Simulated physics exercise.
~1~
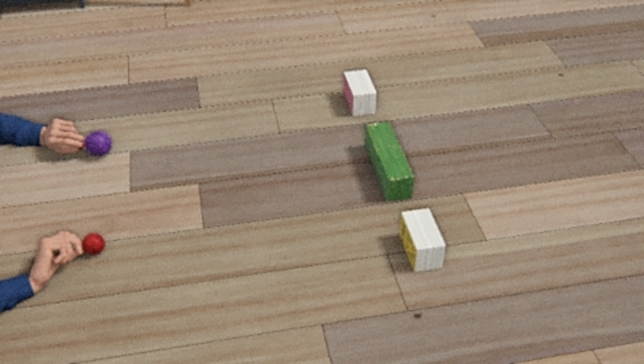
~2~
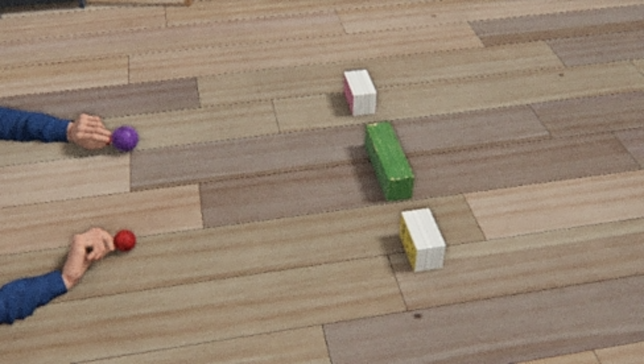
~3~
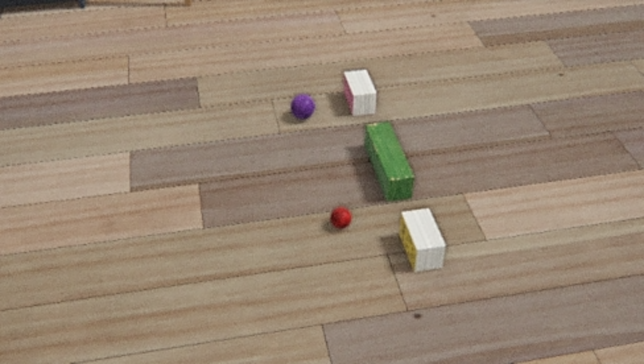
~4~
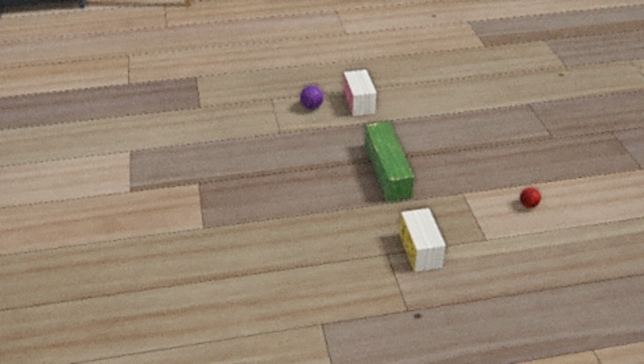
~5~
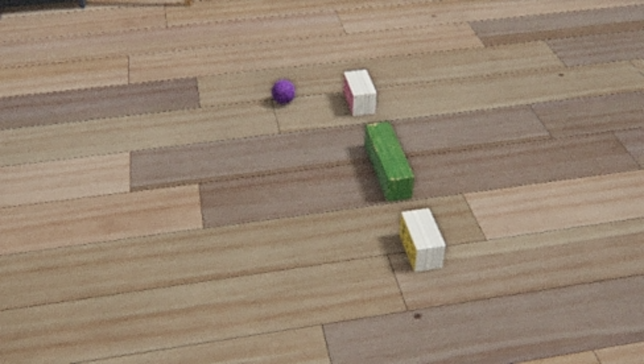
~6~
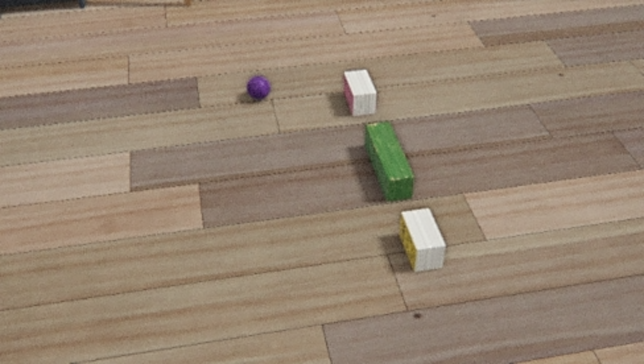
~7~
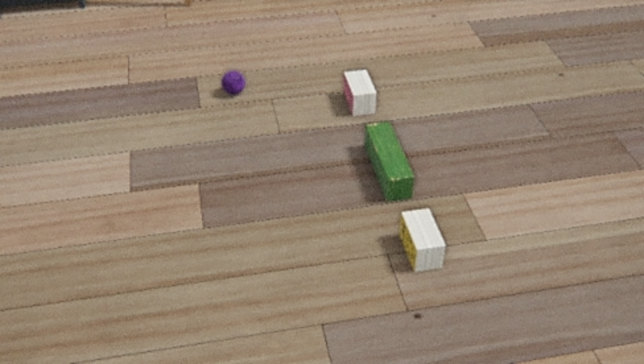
In this clip, two hands send a purple ball and a red ball rolling right toward gaps between three upright blocks. The red one passes between the green and yellow-sided blocks and leaves view, while the purple one bounces back leftward near the pink-sided block.
